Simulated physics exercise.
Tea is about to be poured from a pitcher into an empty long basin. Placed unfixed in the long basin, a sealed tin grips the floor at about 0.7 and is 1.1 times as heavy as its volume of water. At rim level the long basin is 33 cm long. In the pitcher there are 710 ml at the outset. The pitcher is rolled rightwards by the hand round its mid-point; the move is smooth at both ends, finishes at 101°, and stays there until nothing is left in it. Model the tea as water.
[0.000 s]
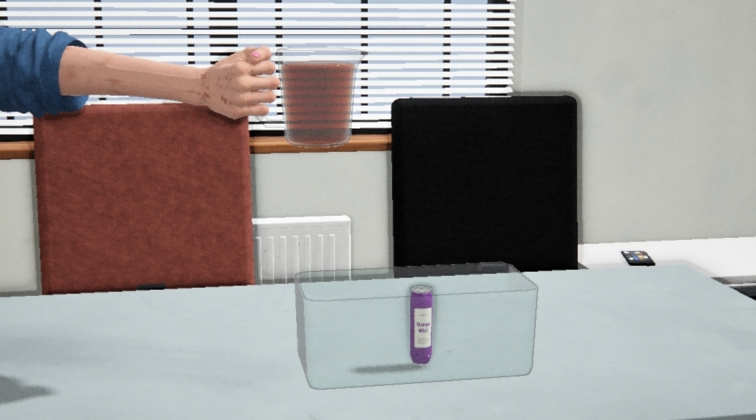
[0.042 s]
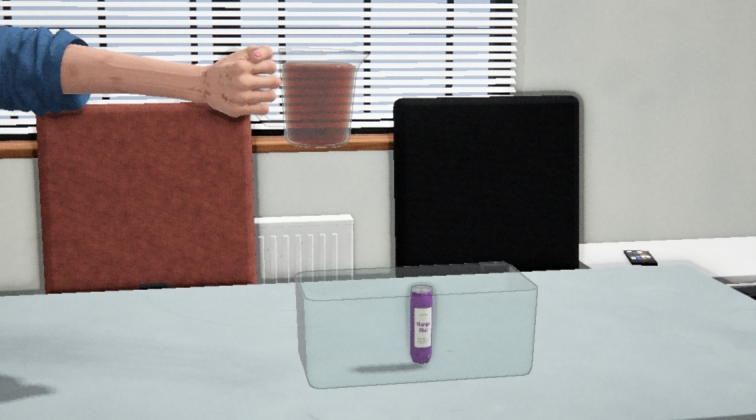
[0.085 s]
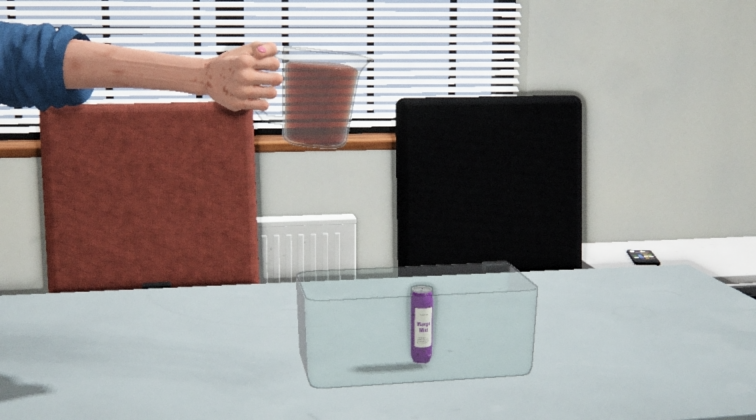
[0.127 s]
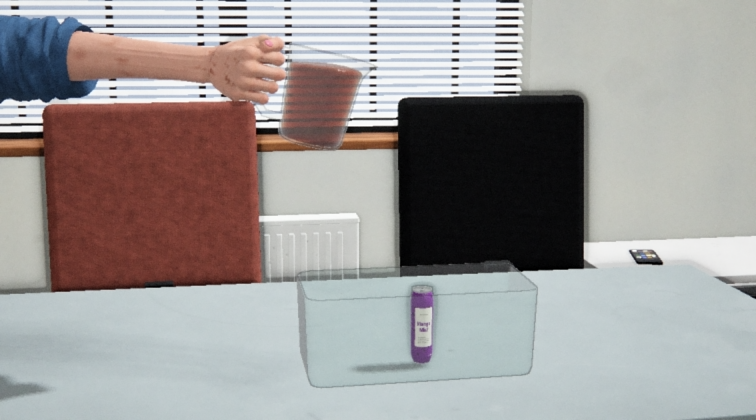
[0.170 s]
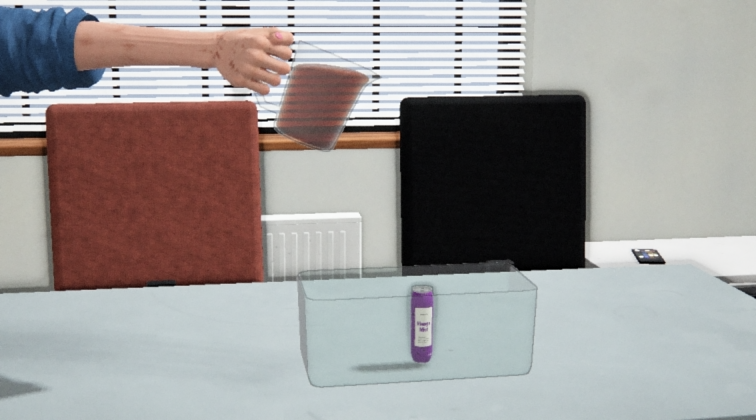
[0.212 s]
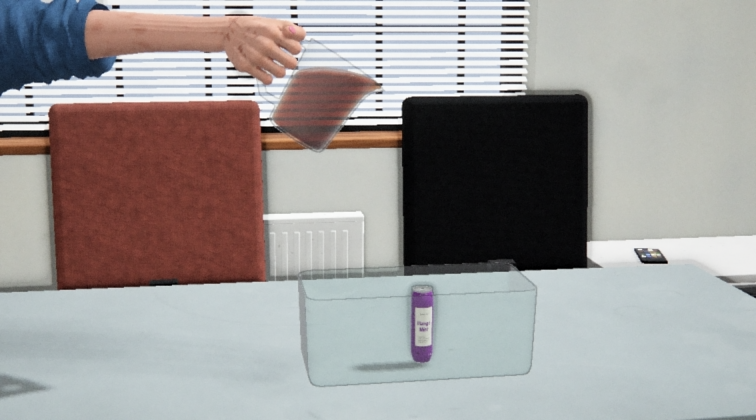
A hand tilts a clear pitcher of tea rightwards above a long glass basin.
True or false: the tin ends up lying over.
False.
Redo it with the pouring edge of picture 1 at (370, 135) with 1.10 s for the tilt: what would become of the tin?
It tumbles.
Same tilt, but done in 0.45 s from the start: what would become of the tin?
Then it holds its balance.
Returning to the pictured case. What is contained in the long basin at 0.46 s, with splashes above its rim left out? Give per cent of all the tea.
I'd put it near 3 percent.
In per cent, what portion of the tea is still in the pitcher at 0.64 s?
Around 16 percent of it.
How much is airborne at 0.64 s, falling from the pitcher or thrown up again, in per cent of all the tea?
Roughly 34 %.
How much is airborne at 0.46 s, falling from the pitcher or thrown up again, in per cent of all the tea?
Some 42 per cent, I reckon.
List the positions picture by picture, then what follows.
In the first frame, it leans 0°; its right rim is at (369, 51); the tea meets the walls at (280, 64) and (355, 64); the long basin's rim runs from (300, 288) to (523, 277); the tin's top is at (421, 293).
In the second frame, it leans 2°; its right rim is at (370, 53); the tea meets the walls at (281, 64) and (356, 65).
In the third frame, it leans 6°; its right rim is at (374, 58); the tea meets the walls at (285, 62) and (358, 68).
In the fourth frame, it leans 13°; its right rim is at (379, 66); the tea meets the walls at (289, 62) and (362, 70).
In the fifth frame, it leans 23°; its right rim is at (383, 77); the tea meets the walls at (290, 76) and (370, 74).
In the sixth frame, it leans 34°; its right rim is at (385, 90); the tea meets the walls at (286, 88) and (379, 81).
By 0.46 s the tilt is 96° and 56 per cent is still to pour; the tin stands where it began.
By 0.64 s the tilt is 101° and 17 per cent is still to pour; the tin stands where it began.
By 0.83 s the tilt is 101° and 3 per cent is still to pour; the tin stands where it began.
By 1.04 s the tilt is 101° and 0 per cent is still to pour; the tin stands where it began.
At rest the tin stands where it began.
